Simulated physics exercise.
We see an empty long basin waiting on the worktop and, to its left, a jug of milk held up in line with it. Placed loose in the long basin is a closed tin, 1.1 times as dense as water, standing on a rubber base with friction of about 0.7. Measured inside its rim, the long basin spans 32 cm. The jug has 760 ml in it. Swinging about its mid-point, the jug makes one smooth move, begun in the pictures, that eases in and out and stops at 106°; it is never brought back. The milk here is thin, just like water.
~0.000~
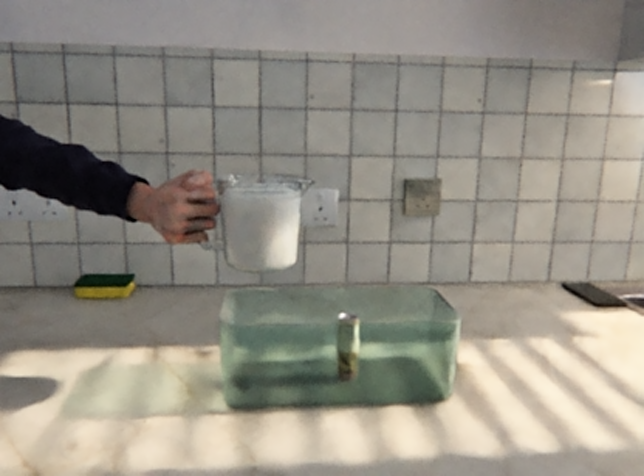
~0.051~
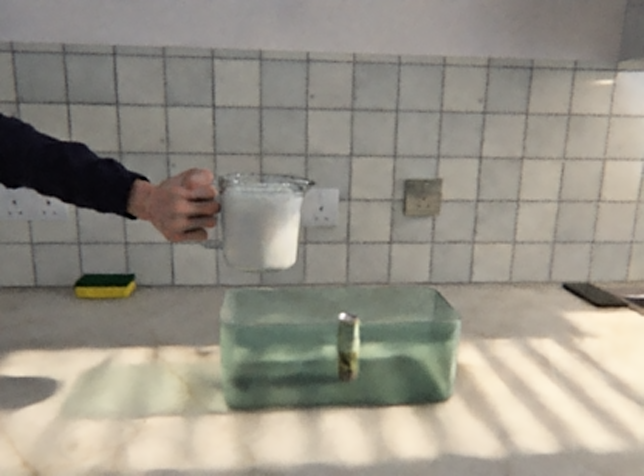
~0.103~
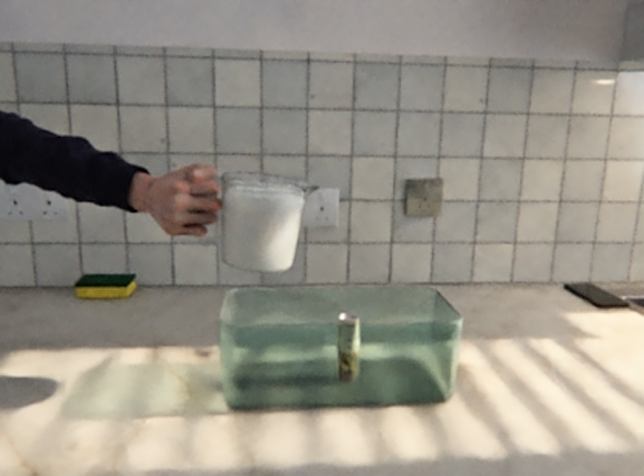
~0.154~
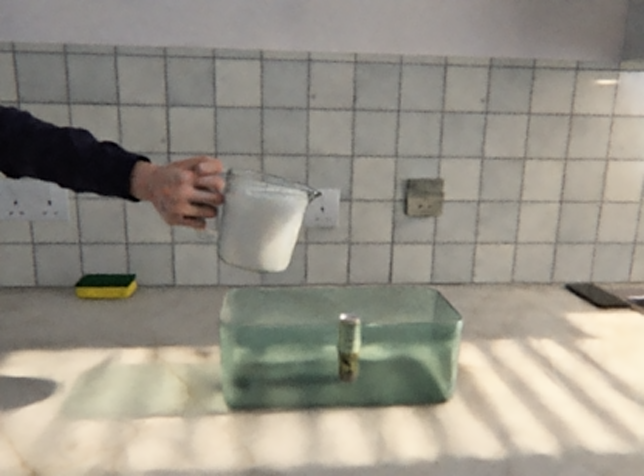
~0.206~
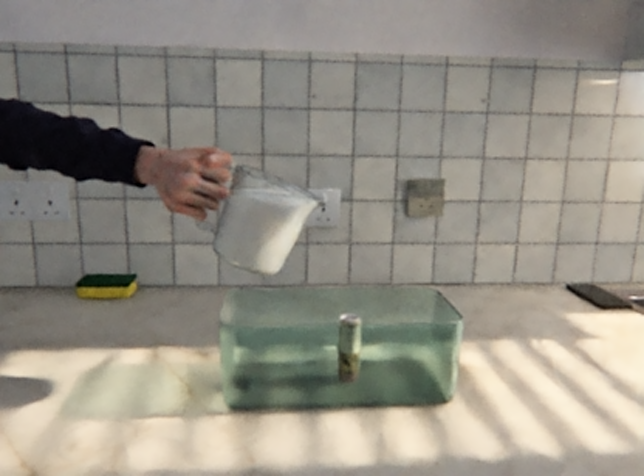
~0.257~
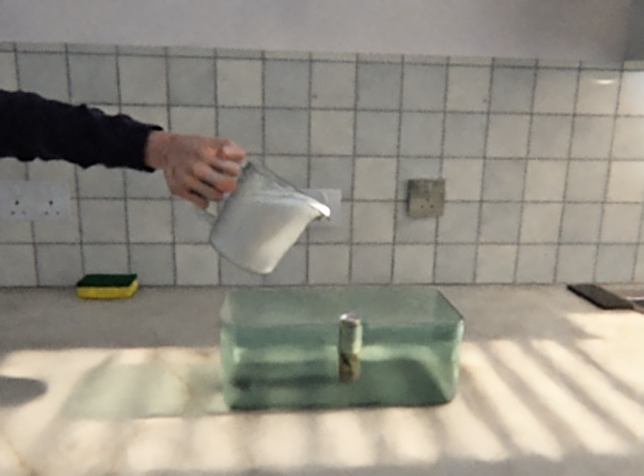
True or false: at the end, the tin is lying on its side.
True.
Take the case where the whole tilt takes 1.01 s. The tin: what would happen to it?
Then the tin tumbles.
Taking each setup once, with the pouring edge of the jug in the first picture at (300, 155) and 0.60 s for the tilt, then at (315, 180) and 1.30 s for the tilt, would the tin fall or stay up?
First it tips over; then it tips over.
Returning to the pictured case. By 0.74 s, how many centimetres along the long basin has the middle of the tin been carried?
Around 1 cm.
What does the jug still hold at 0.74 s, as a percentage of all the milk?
I'd estimate some 12 per cent.
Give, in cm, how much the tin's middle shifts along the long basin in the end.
Shift of tin centre: Approx. 9.0 cm.
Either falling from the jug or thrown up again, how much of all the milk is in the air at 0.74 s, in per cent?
Close to 9 in every hundred parts.
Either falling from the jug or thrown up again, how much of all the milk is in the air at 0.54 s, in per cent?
Roughly 22 %.
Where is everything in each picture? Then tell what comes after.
In the first frame, tilt 0°; pouring edge (315, 181); surface from (222, 192) to (301, 192); the long basin's rim runs from (223, 307) to (447, 304); the tin's top is at (349, 320).
In the second frame, tilt 1°; pouring edge (316, 182); surface from (222, 190) to (302, 192).
In the third frame, tilt 6°; pouring edge (319, 186); surface from (225, 190) to (304, 194).
In the fourth frame, tilt 13°; pouring edge (323, 193); surface from (228, 190) to (309, 196).
In the fifth frame, tilt 22°; pouring edge (327, 203); surface from (229, 198) to (317, 199).
In the sixth frame, tilt 32°; pouring edge (329, 215); surface from (224, 207) to (327, 209); 1 per cent is over the edge.
After 0.54 s the tilt is 94° and 53 per cent is still to pour; the tin stands where it began.
After 0.74 s the tilt is 106° and 11 per cent is still to pour; the tin stands 1 cm from where it began.
After 0.96 s the tilt is 106° and 1 per cent is still to pour; the tin leans 55°.
After 1.19 s the tilt is 106° and 0 per cent is still to pour; the tin lies on its side.
In the end the tin lies on its side.
